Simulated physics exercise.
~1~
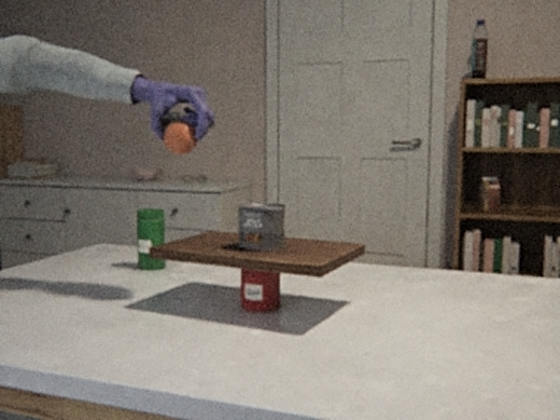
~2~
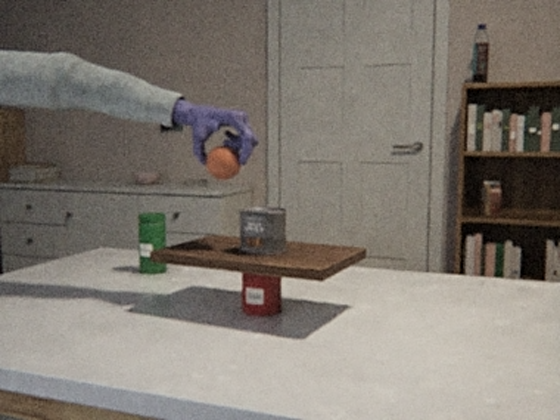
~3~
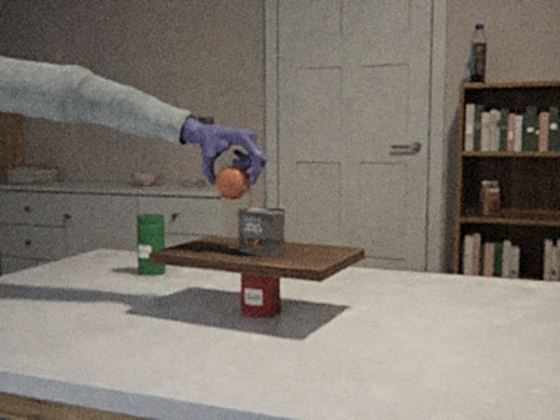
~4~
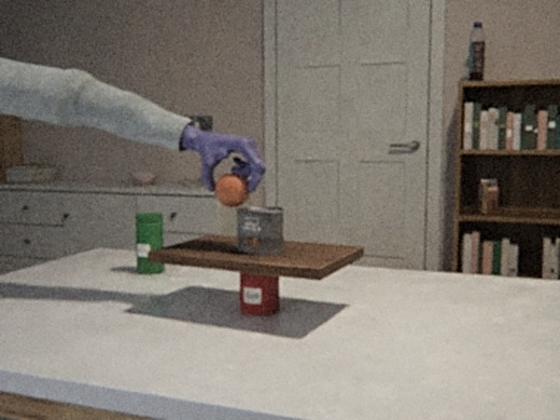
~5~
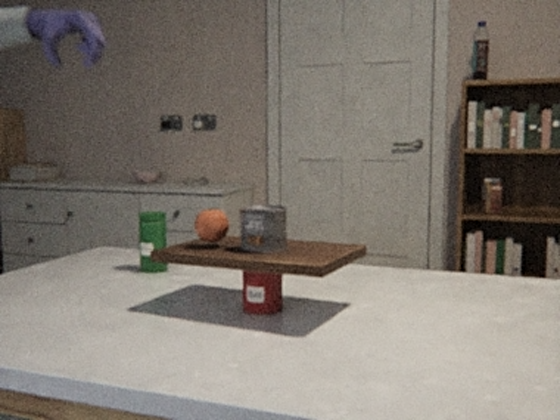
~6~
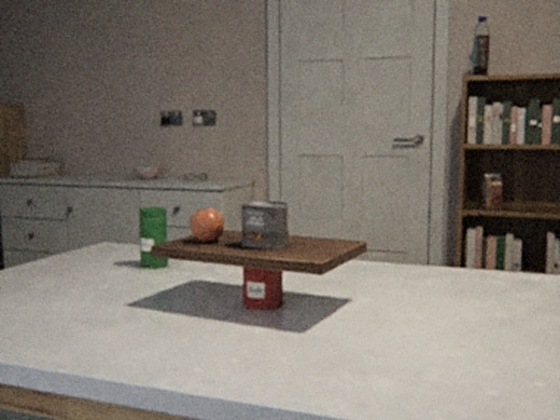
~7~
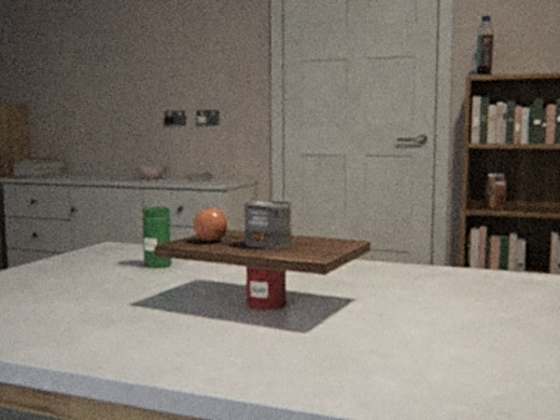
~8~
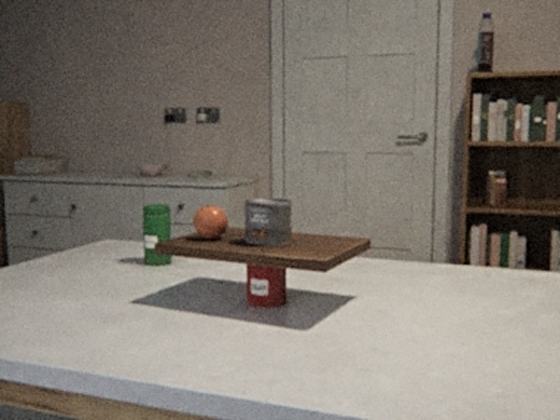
A purple-gloved hand reaches in from the left with a round orange fruit, above a brown board balanced on a red jar on a pale table. A grey tin stands on the board and a green jar sits behind to the left, in a room with a door, drawers and a bookcase, seen from the front by a gently swaying camera. The hand moves right and lowers the fruit to the top of the tin. It lets go and withdraws, and the fruit drops off to the left. It ends resting on the board beside the tin, everything else still in place.
